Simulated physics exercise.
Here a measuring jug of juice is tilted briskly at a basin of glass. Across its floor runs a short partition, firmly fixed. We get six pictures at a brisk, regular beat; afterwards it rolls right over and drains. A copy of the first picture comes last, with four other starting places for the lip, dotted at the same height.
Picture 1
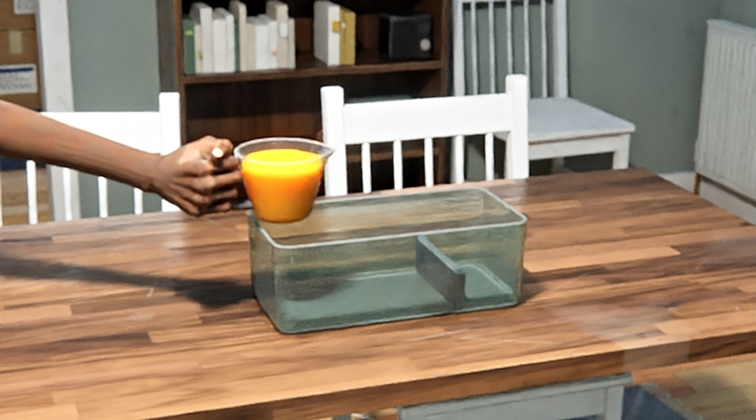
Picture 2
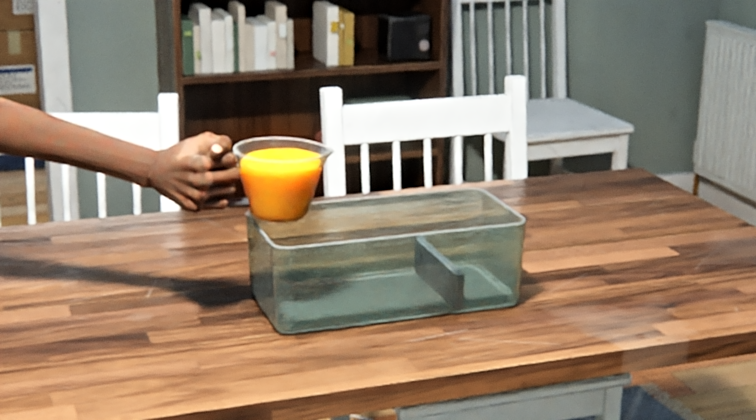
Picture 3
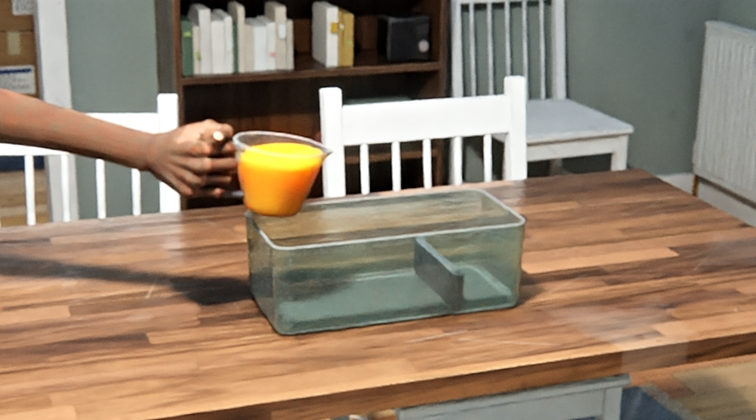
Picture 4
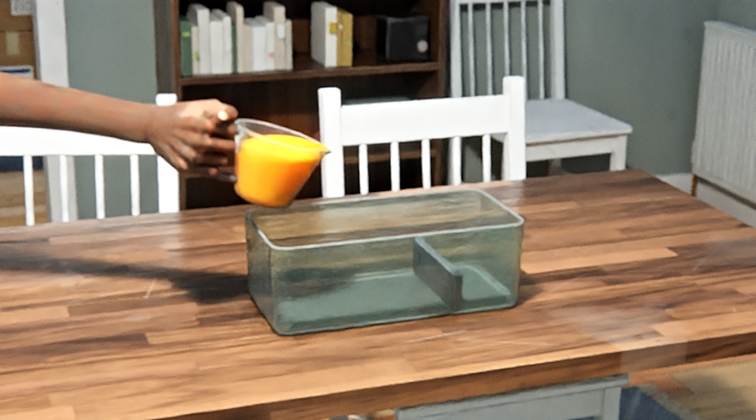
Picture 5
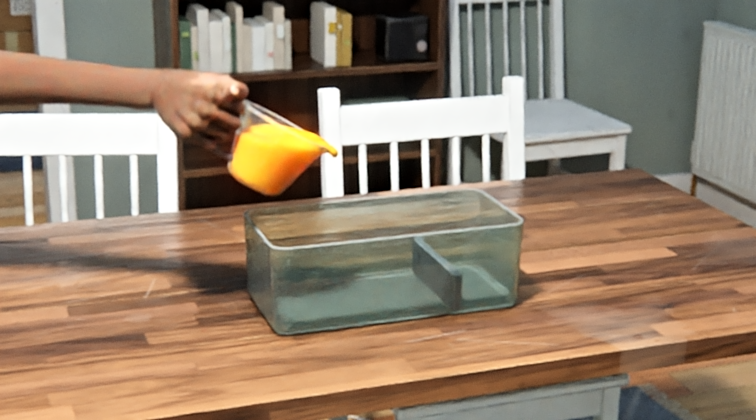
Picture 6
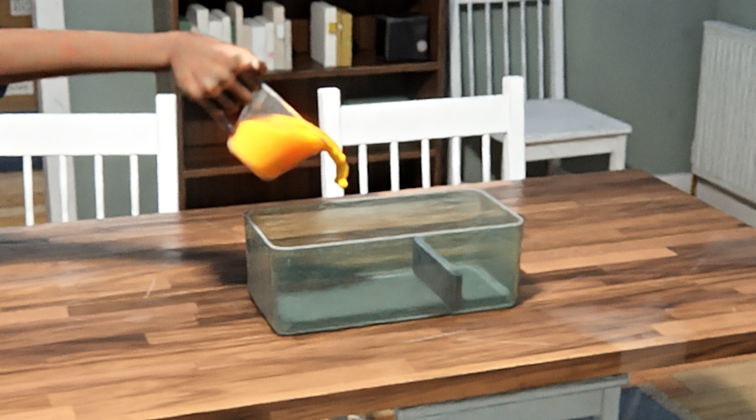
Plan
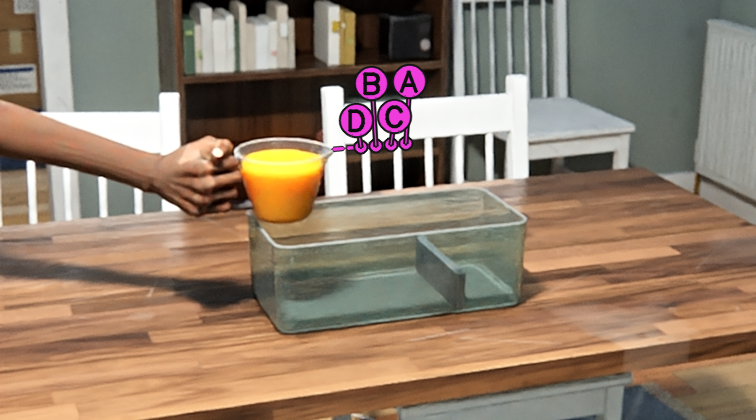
A hand tilts a jug of orange juice rightward above a glass basin until juice leaves its lip.
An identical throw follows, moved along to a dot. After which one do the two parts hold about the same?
The best dot is B.
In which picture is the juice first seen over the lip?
Picture 5.
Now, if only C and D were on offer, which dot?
Here it is dot C.
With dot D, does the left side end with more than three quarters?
Yes, it does.
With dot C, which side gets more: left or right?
The right side.
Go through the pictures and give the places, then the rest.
In the first frame, upright, lip at (334, 149); basin from (276, 333) to (519, 302); top of the wall at (440, 254); nothing has left yet.
In the second frame, tipped about 2°, lip at (332, 149); nothing has left yet.
In the third frame, tipped about 8°, lip at (332, 150); nothing has left yet.
In the fourth frame, tipped about 18°, lip at (330, 150); nothing has left yet.
In the fifth frame, tipped about 31°, lip at (329, 150); juice is over the lip, down to (333, 154).
In the sixth frame, tipped about 45°, lip at (328, 149); juice is over the lip, down to (341, 184).
On the marked copy, A at (405, 143); B at (375, 145); C at (390, 144); D at (360, 147).
For dot A, about 30 % ends left of the wall and 60 % right of it; 10 % is lost outside.
For dot B, about 47 % ends left of the wall and 49 % right of it; 3 % is lost outside.
For dot C, about 27 % ends left of the wall and 65 % right of it; 8 % is lost outside.
For dot D, about 90 % ends left of the wall and 9 % right of it.
